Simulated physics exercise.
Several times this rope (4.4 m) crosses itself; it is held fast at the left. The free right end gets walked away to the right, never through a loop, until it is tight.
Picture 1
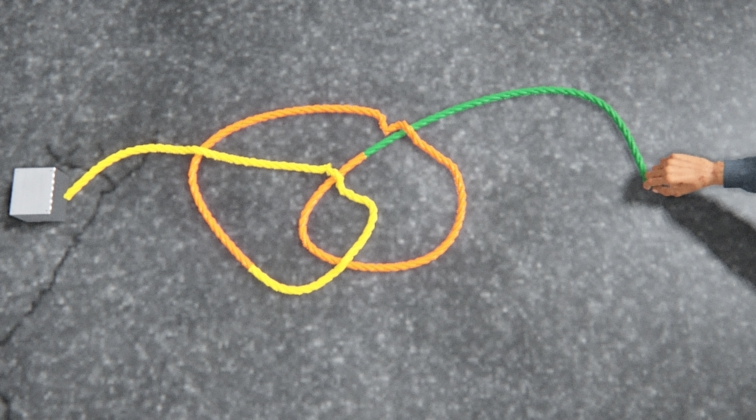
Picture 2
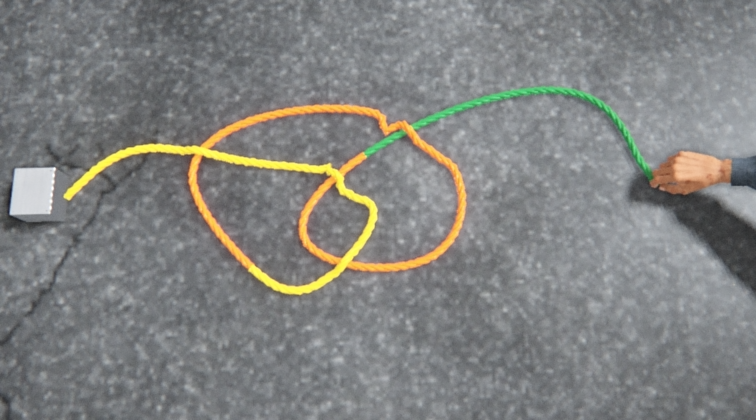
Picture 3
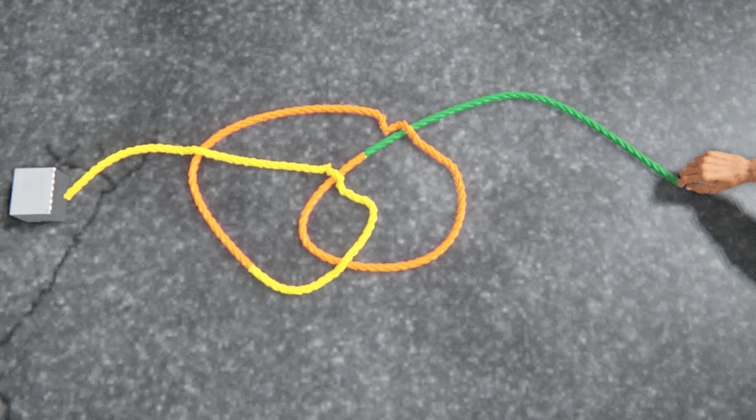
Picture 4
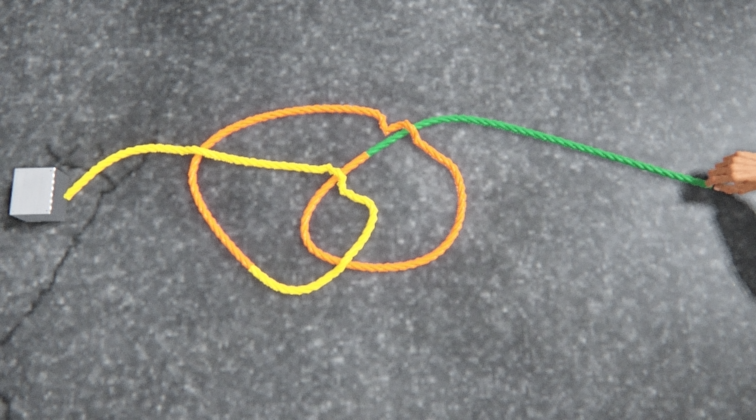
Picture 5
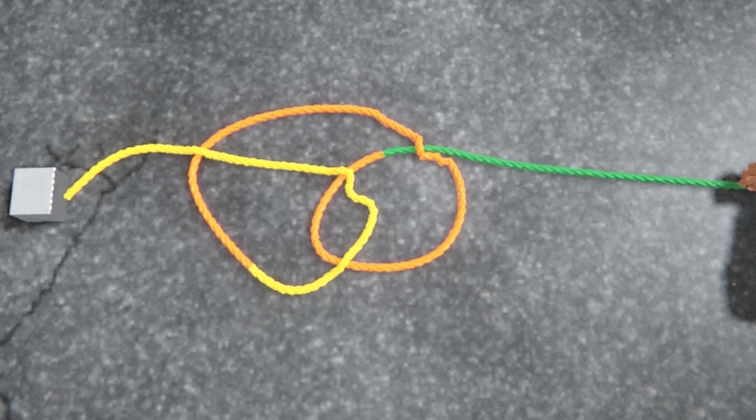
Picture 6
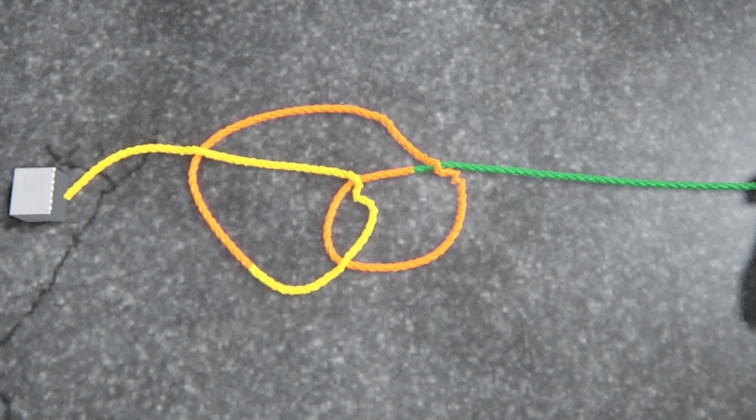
A hand pulls the green end of a looped rope right, drawing it straighter.
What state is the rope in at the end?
The rope is lying straight.
Next, the ends are 2.5 m apart, loops still 47 cm across.
Then, the ends are 3.3 m apart, loops still 35 cm across.
After that, the ends are 4.0 m apart, loops still 28 cm across.
Later, the ends are 4.4 m apart, and it runs straight.
At the end, the ends are 4.4 m apart, and it runs straight.
